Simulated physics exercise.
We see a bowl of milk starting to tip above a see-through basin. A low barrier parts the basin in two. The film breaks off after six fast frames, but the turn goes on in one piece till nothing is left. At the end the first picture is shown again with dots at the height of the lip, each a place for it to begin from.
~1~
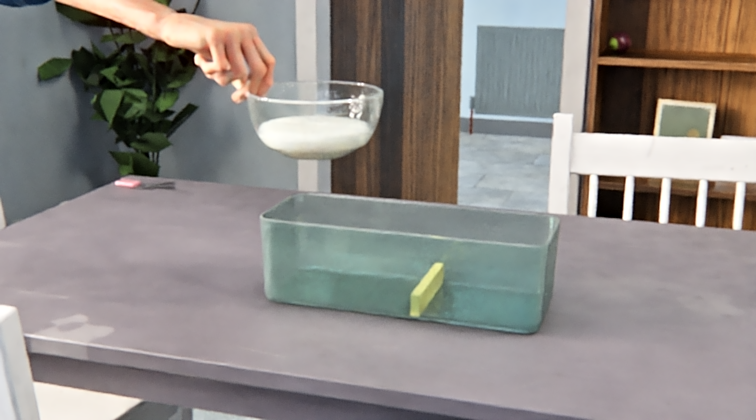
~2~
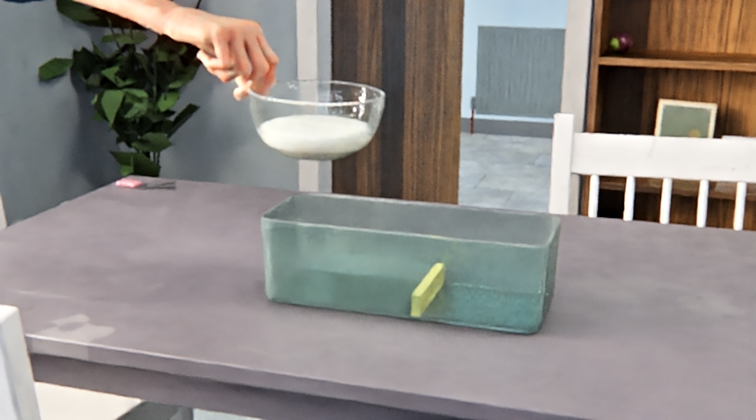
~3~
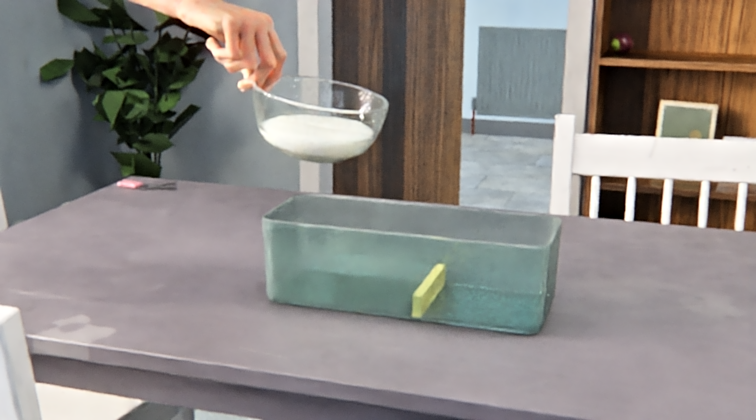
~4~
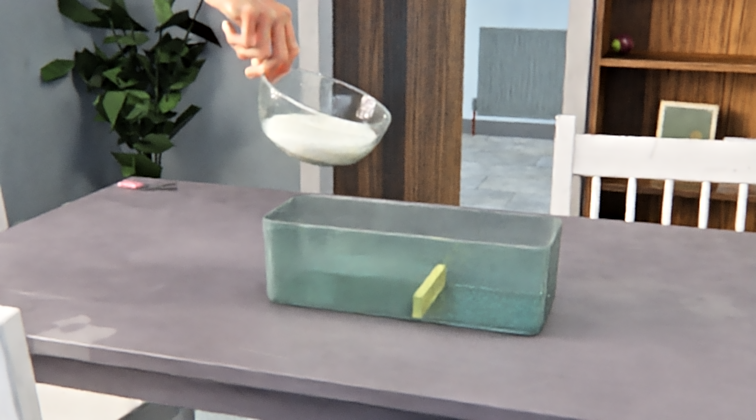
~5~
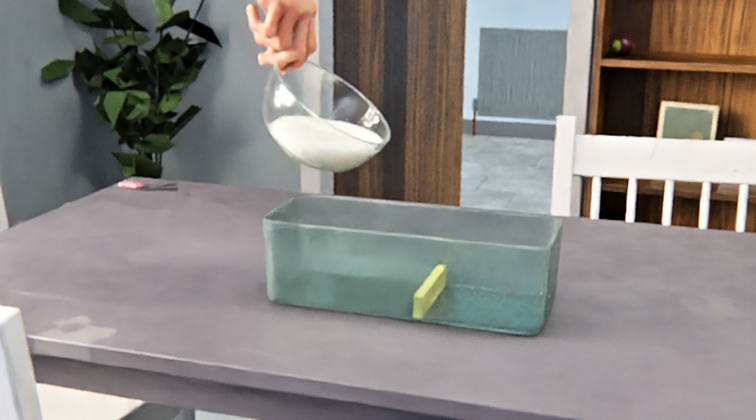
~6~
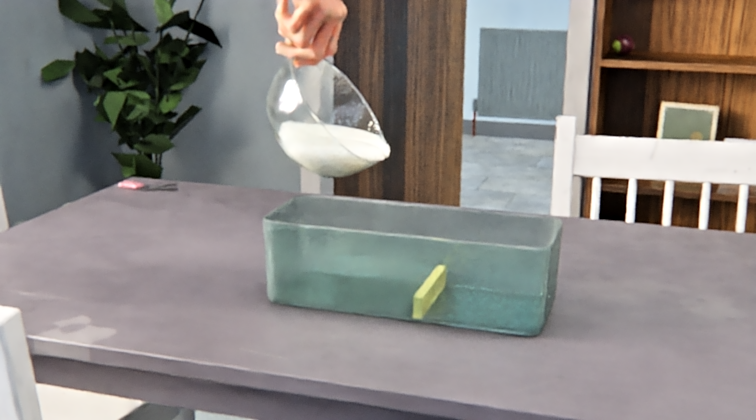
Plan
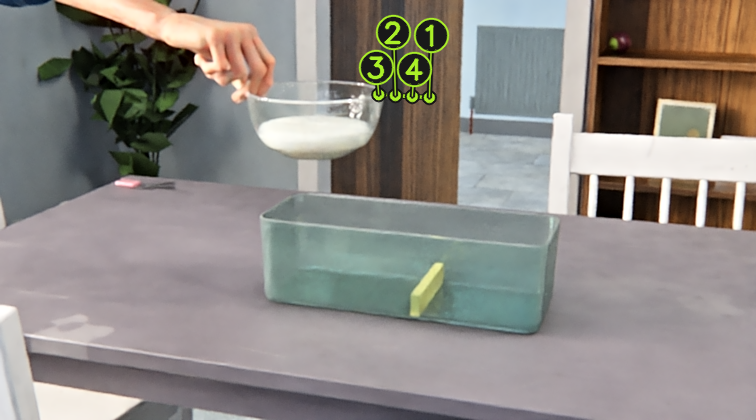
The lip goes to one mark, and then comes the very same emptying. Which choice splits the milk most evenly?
4.
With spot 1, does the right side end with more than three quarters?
No, it does not.
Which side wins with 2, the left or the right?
The left one.
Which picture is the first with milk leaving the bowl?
Picture 6.
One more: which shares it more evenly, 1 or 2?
That is spot 1.
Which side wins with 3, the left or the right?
The left one.
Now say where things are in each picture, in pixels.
Upright, lip at (377, 94); basin from (267, 298) to (541, 332); top of the wall at (428, 278); nothing has left yet.
Tipped about 2°, lip at (379, 97); nothing has left yet.
Tipped about 10°, lip at (383, 107); nothing has left yet.
Tipped about 21°, lip at (386, 122); nothing has left yet.
Tipped about 36°, lip at (385, 140); nothing has left yet.
Tipped about 51°, lip at (379, 158); milk is over the lip, down to (379, 158).
On the marked copy, 1 at (429, 97); 2 at (395, 95); 3 at (378, 94); 4 at (412, 96).
With 1, about 37 % ends left of the wall and 61 % right of it.
With 2, about 69 % ends left of the wall and 26 % right of it; 5 % is lost outside.
With 3, about 75 % ends left of the wall and 19 % right of it; 6 % is lost outside.
With 4, about 49 % ends left of the wall and 48 % right of it.
